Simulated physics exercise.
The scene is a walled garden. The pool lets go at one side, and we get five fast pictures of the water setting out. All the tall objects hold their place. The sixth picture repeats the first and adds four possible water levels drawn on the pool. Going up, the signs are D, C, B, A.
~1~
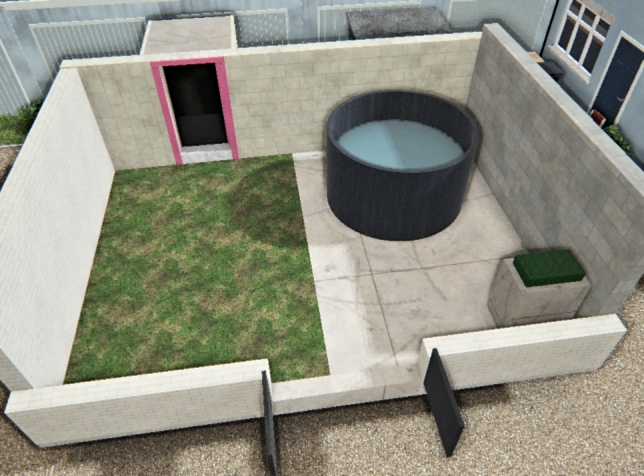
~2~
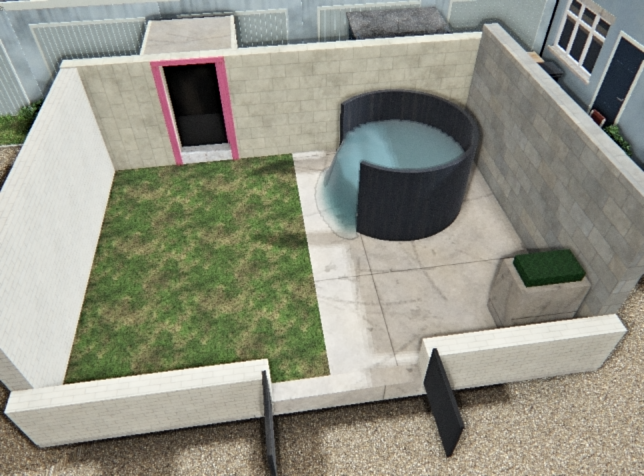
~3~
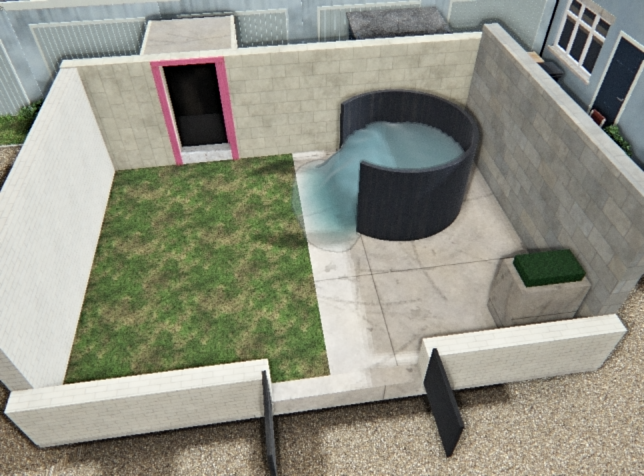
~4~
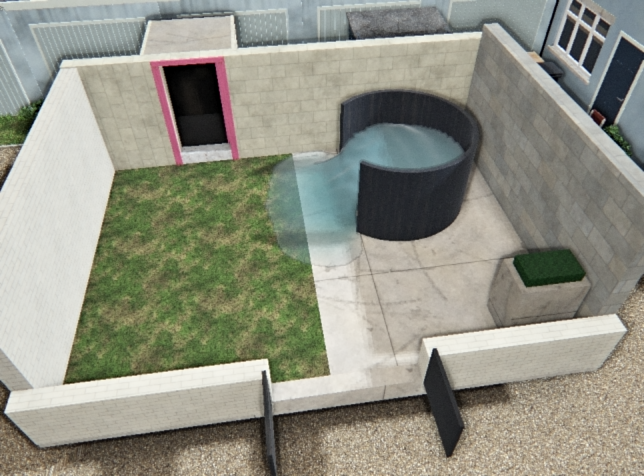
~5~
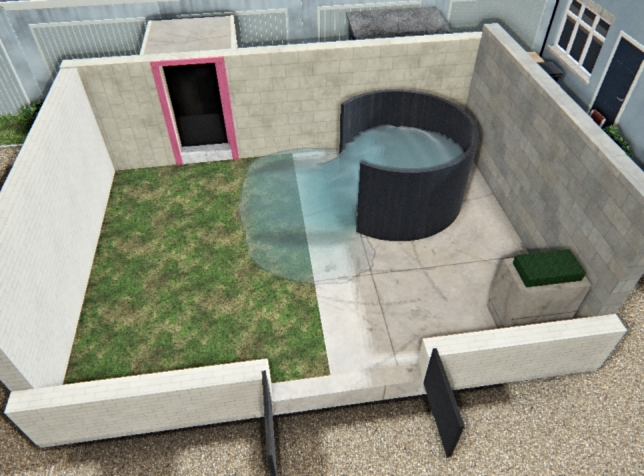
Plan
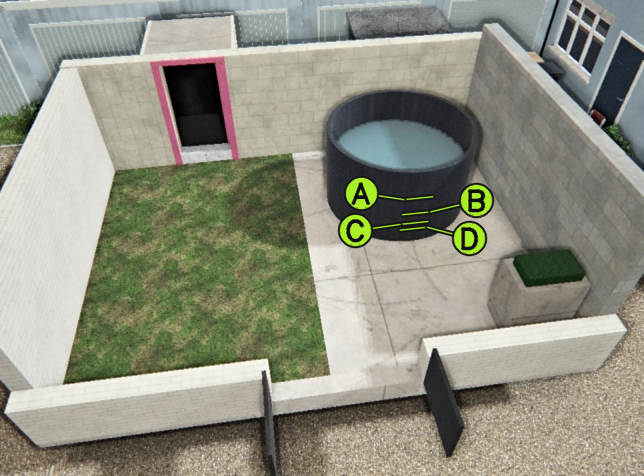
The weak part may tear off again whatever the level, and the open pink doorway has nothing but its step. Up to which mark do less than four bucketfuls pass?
I would pick line A.
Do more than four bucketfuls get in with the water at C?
No, not at all.
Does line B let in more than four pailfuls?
No, that is safe.
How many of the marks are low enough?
All of them.
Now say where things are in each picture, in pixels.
Water in the pool at rest, its middle at (398, 155); foot of the pink doorway at (208, 161); open gate at (346, 346).
Water covers 2 % of the ground and shows as far out as (355, 232).
Water covers 5 % of the ground and shows as far out as (335, 247).
Water covers 11 % of the ground and shows as far out as (295, 157).
Water covers 18 % of the ground and shows as far out as (295, 276).
On the marked copy, A at (418, 198); B at (416, 213); C at (414, 222); D at (413, 228); from the bottom up D, C, B, A.
With A, a bucket or two gets in.
With B, nothing gets over.
With C, nothing gets over.
With D, nothing gets over.
